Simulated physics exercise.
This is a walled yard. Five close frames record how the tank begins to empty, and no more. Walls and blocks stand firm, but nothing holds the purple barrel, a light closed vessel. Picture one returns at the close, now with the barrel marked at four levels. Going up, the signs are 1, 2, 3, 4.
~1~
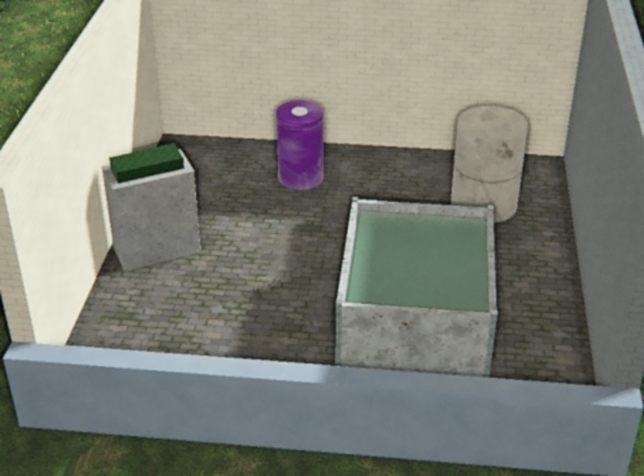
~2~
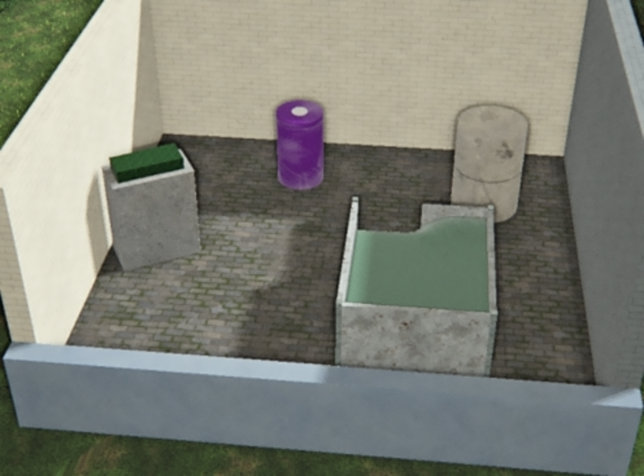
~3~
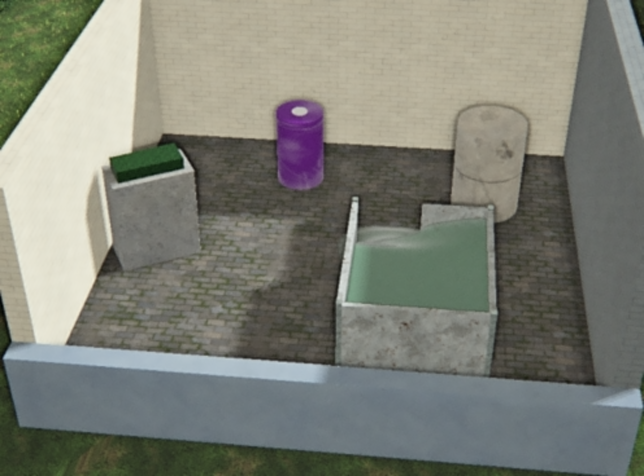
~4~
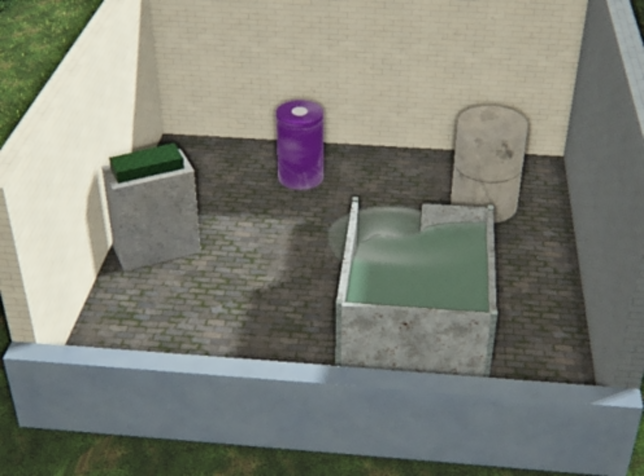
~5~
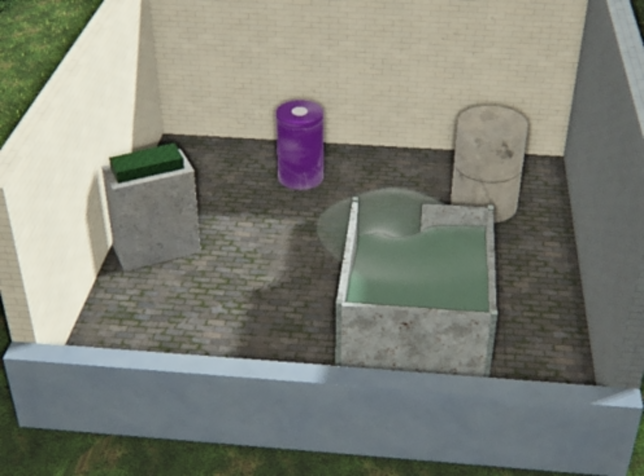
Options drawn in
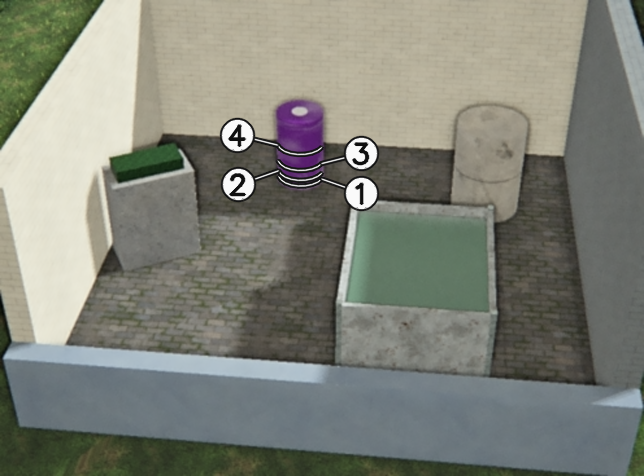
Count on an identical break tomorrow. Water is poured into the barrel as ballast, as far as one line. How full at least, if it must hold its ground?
The limit is 3.
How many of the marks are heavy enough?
Two.
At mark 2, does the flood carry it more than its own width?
Yes.
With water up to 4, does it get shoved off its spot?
No, that is safe.
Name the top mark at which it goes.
2.
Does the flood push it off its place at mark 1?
Yes, it does.
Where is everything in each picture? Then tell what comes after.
Lid of the purple barrel at (300, 112); tank full, its middle at (419, 260), in the first frame.
Water covers 1 % of the ground, mostly out of sight from here, in the second frame.
Water covers 3 % of the ground, mostly out of sight from here, in the third frame.
Water covers 6 % of the ground, mostly out of sight from here, in the fourth frame.
Lid of the purple barrel at (300, 112); 9 % of the ground wet, in view closest to the barrel at (330, 213), in the fifth frame.
On the marked copy, 1 at (298, 186); 2 at (298, 180); 3 at (297, 170); 4 at (297, 154); from the bottom up 1, 2, 3, 4.
If 1 is chosen, it is pushed about 3 times its own width away.
If 2 is chosen, it is pushed about twice its own width away.
If 3 is chosen, it does not move.
If 4 is chosen, it does not move.
